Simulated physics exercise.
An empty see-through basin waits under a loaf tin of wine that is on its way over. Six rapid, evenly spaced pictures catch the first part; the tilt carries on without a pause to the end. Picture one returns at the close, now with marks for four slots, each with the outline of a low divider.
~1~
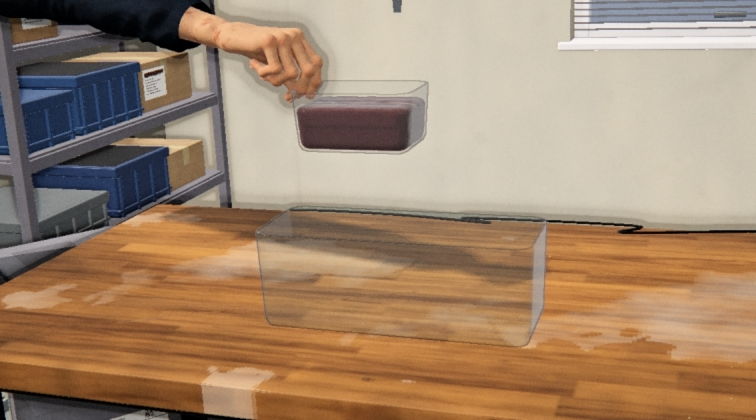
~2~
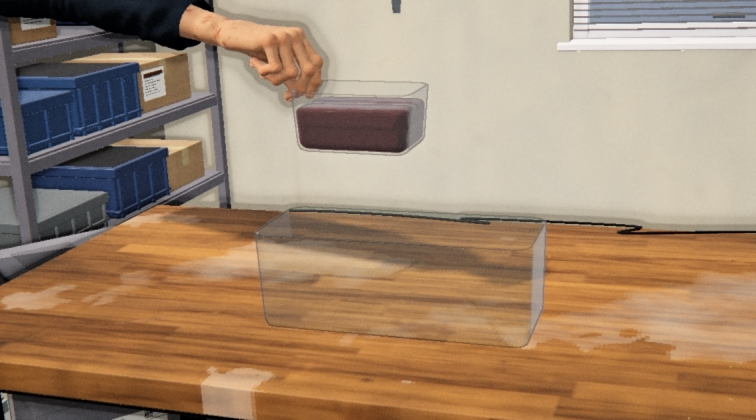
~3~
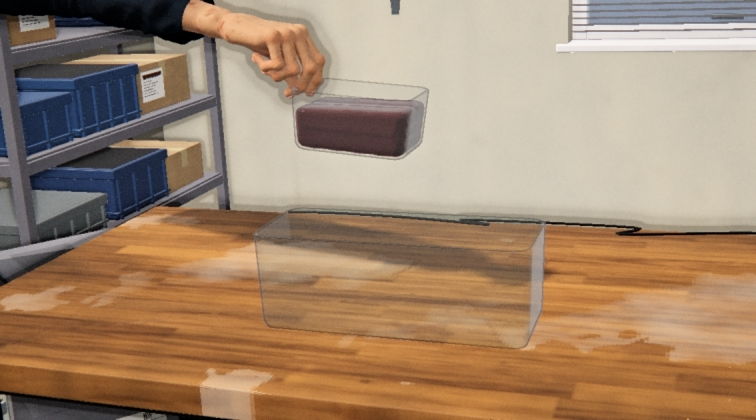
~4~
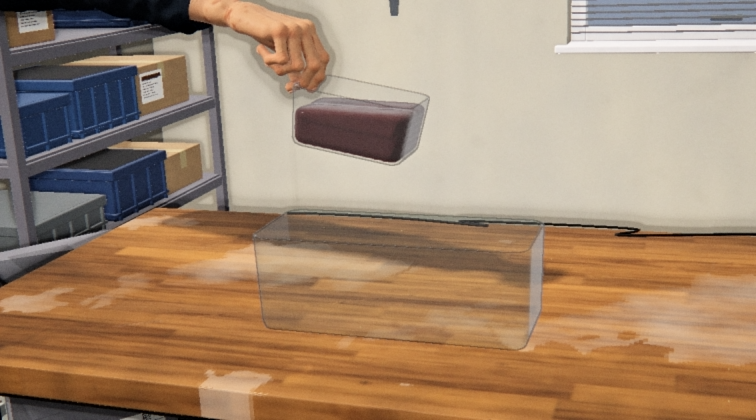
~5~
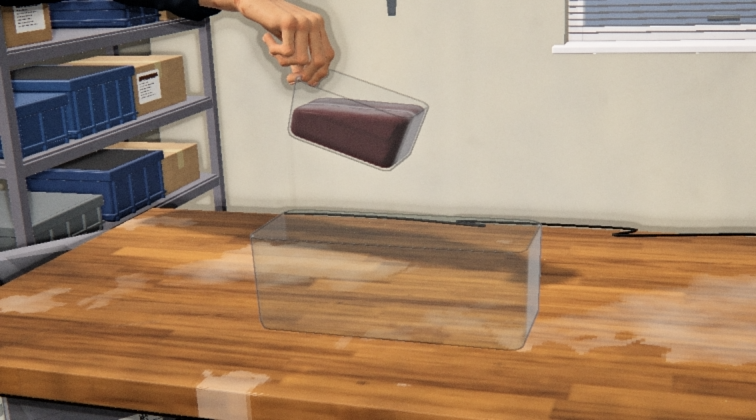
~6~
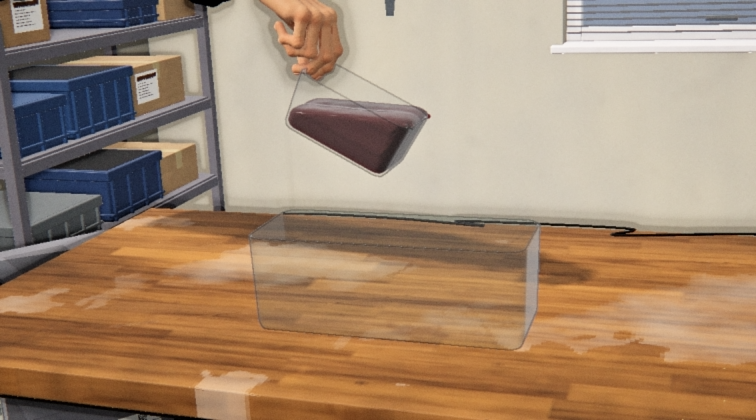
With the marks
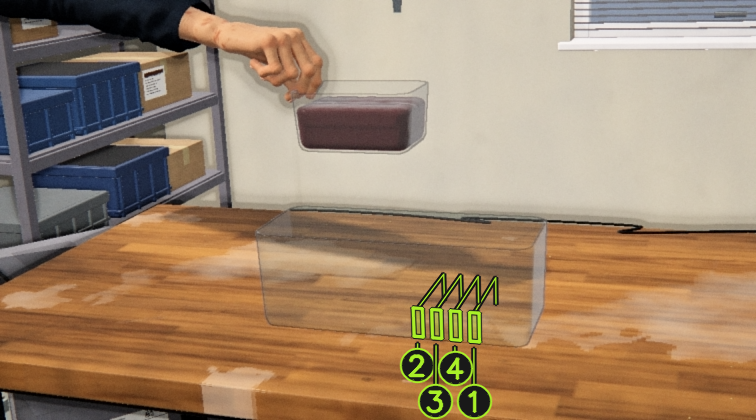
A hand reaching in from the upper left holds a small clear loaf tin of dark red wine above a larger, empty see-through basin on a wooden workbench, seen from slightly above. Behind stand shelves of blue bins and tan boxes at left, a pale wall and a window blind at upper right. The hand tilts the tin gradually down to the right until the wine reaches its lip, while the view shifts very slightly.
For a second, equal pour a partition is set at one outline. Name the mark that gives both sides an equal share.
The answer is position 4.
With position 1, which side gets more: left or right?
The left one.
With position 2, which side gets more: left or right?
The right side.
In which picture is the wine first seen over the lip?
Picture 6.
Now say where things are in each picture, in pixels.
Upright, lip at (418, 87); basin from (267, 322) to (532, 346); nothing has left yet, in the first picture.
Upright, lip at (418, 89); nothing has left yet, in the second picture.
Tipped about 5°, lip at (419, 94); nothing has left yet, in the third picture.
Tipped about 11°, lip at (420, 102); nothing has left yet, in the fourth picture.
Tipped about 18°, lip at (419, 111); nothing has left yet, in the fifth picture.
Tipped about 28°, lip at (418, 122); wine is over the lip, down to (418, 122), in the sixth picture.
In lime, 1 at (473, 348); 2 at (417, 343); 3 at (436, 345); 4 at (454, 346).
For position 1, about 64 % ends left of the wall and 31 % right of it; 5 % is lost outside.
For position 2, about 18 % ends left of the wall and 77 % right of it; 5 % is lost outside.
For position 3, about 34 % ends left of the wall and 61 % right of it; 5 % is lost outside.
For position 4, about 50 % ends left of the wall and 46 % right of it; 5 % is lost outside.
